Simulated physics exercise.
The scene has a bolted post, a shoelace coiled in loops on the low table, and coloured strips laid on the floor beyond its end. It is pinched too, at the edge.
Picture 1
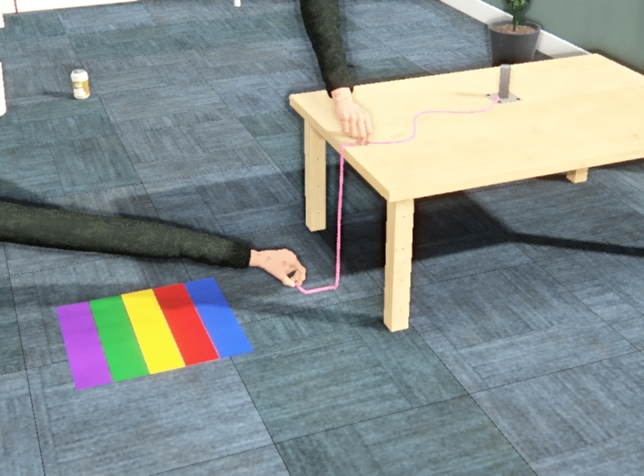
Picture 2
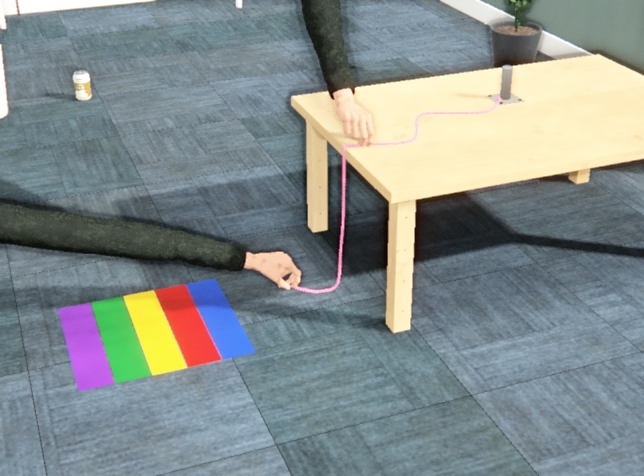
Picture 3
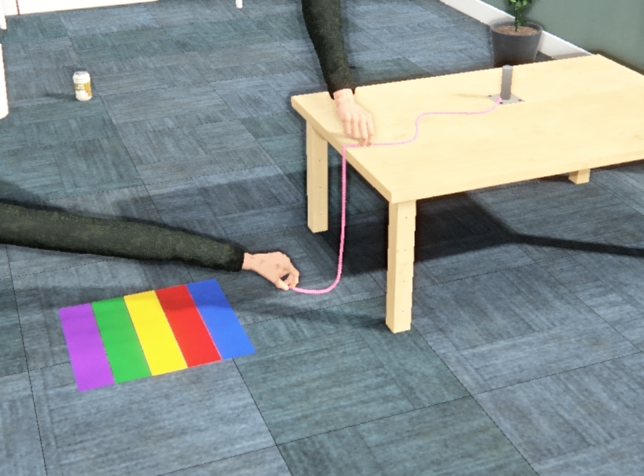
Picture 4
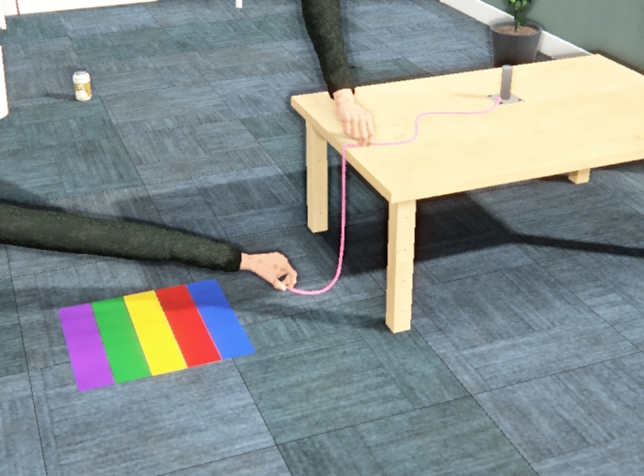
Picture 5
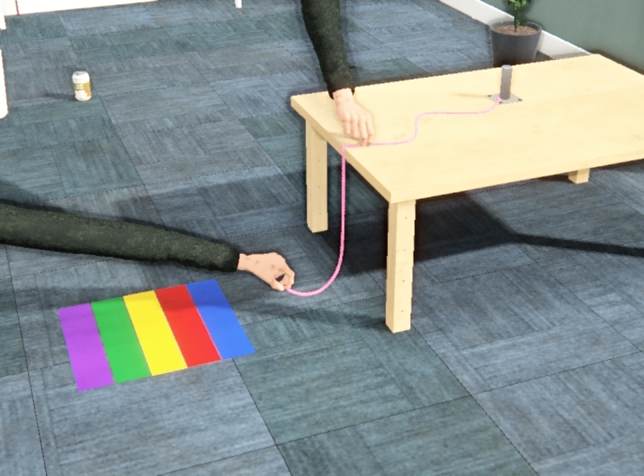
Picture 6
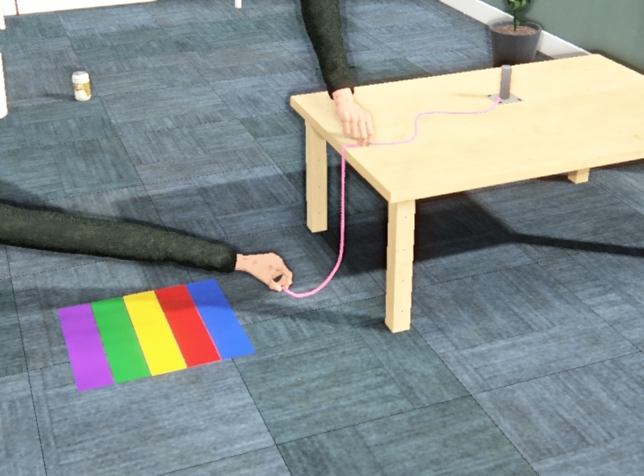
On a carpeted floor beside a low wooden table, one hand presses a pink cord at the table's edge while another holds its end near the blue strip of a coloured row. The lower hand shifts slightly left, and the hanging cord's bend softens into a rounder curve.
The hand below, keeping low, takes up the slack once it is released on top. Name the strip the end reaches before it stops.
Yellow.
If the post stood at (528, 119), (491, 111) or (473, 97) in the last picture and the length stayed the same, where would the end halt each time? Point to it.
Approximate pixels in order: (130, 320), (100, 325), (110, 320).
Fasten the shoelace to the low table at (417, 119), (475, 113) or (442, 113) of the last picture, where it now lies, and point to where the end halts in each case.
In that order: (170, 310), (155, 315) and (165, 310).
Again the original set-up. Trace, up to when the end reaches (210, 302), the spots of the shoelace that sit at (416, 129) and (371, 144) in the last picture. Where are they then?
In order: (383, 129) and (334, 160).
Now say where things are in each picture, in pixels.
The first picture shows end (296, 283); blue (230, 339); red (196, 347); yellow (161, 354); green (126, 362); purple (90, 370).
The second picture shows end (291, 286); shoelace through (491, 110) (427, 113) (415, 138) (350, 147) (343, 211) (339, 274).
The third picture shows end (289, 286).
The fourth picture shows end (287, 287); shoelace through (491, 110) (427, 113) (415, 138) (350, 147) (344, 211) (338, 274).
The fifth picture shows end (285, 287).
The sixth picture shows end (282, 288); shoelace through (490, 110) (427, 113) (414, 137) (349, 146) (343, 211) (333, 273).
Early on, end near (210, 302); over blue.
Midway, end near (170, 310); over red.
At the end of the slack, end near (147, 315); over yellow. It halts on the yellow strip.
